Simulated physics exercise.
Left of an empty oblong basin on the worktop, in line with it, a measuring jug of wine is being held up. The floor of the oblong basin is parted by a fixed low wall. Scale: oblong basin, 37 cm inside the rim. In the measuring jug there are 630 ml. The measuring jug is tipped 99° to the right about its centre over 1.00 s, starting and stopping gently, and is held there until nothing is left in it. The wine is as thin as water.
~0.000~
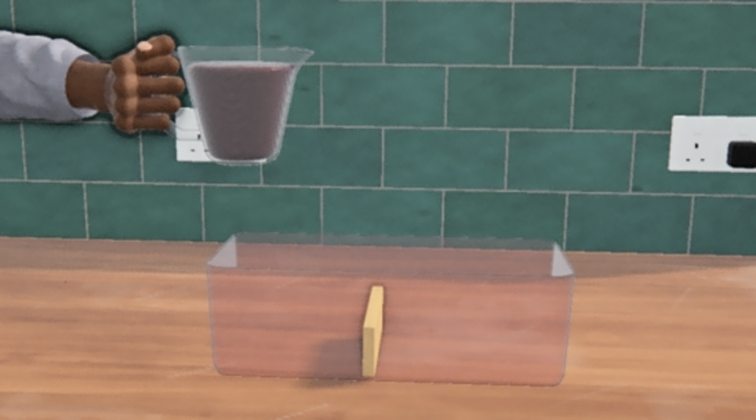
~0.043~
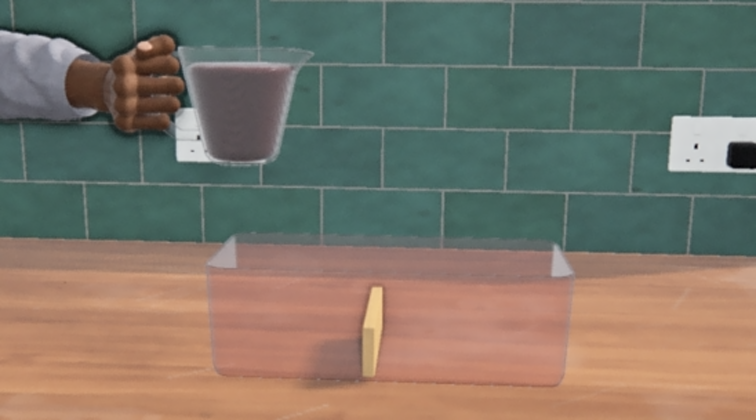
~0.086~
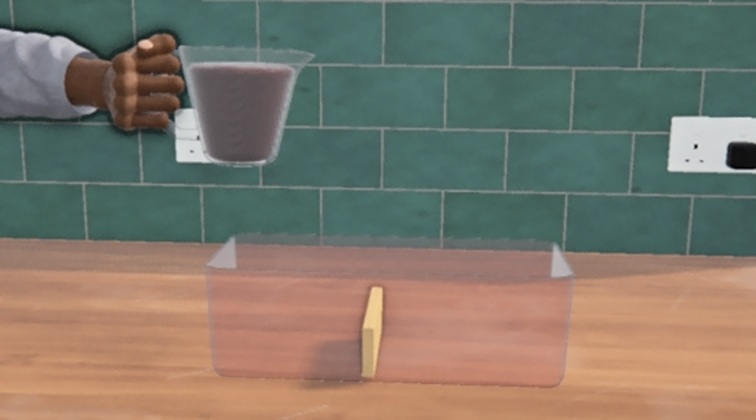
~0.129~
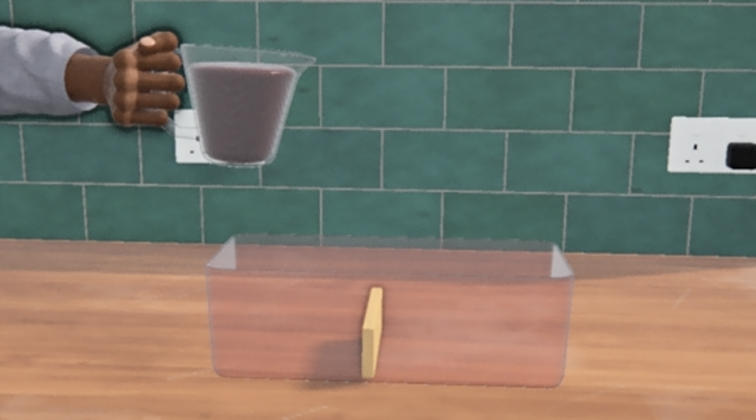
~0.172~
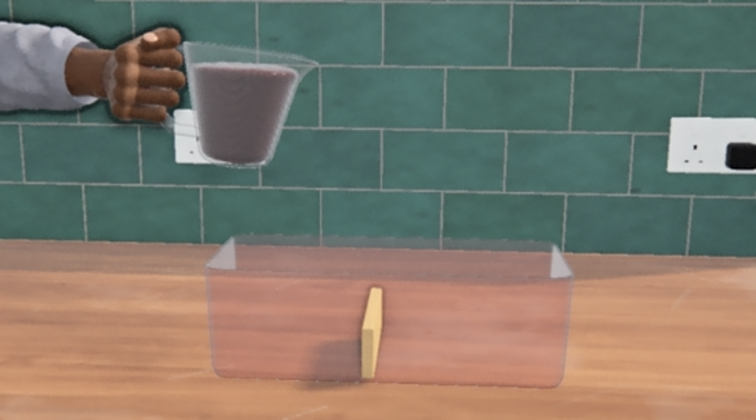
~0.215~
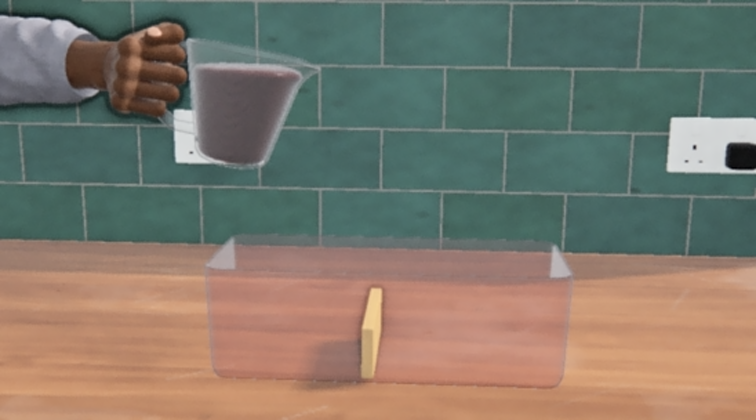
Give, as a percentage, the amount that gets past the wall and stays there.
Past the wall: About 55 %.
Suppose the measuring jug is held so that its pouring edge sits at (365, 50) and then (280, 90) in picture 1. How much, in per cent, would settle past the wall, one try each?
Respectively about 95 and 0 percent.
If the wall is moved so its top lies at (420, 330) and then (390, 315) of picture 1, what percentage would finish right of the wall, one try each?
I'd say 10 percent on the first go, 35 percent on the next.
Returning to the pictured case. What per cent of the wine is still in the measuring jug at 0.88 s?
Around 18 in a hundred.
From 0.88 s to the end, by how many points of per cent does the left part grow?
About 28 per cent.
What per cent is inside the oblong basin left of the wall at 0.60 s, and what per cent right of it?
Near 1 on the left, 5 on the right.
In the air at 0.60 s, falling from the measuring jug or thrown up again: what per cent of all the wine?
22 %.
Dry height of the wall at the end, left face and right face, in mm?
About 42 mm left, about 40 mm right.
By 0.60 s the tilt is 65° and 71 per cent is still to pour, 1 is left of the wall and 5 right of it.
By 0.88 s the tilt is 96° and 17 per cent is still to pour, 15 is left of the wall and 48 right of it.
By 1.18 s the tilt is 99° and 1 per cent is still to pour, 43 is left of the wall and 55 right of it.
By 1.50 s the tilt is 99° and 0 per cent is still to pour, 44 is left of the wall and 55 right of it.
At rest 44 per cent lies left of the wall, 55 right of it and 1 outside.
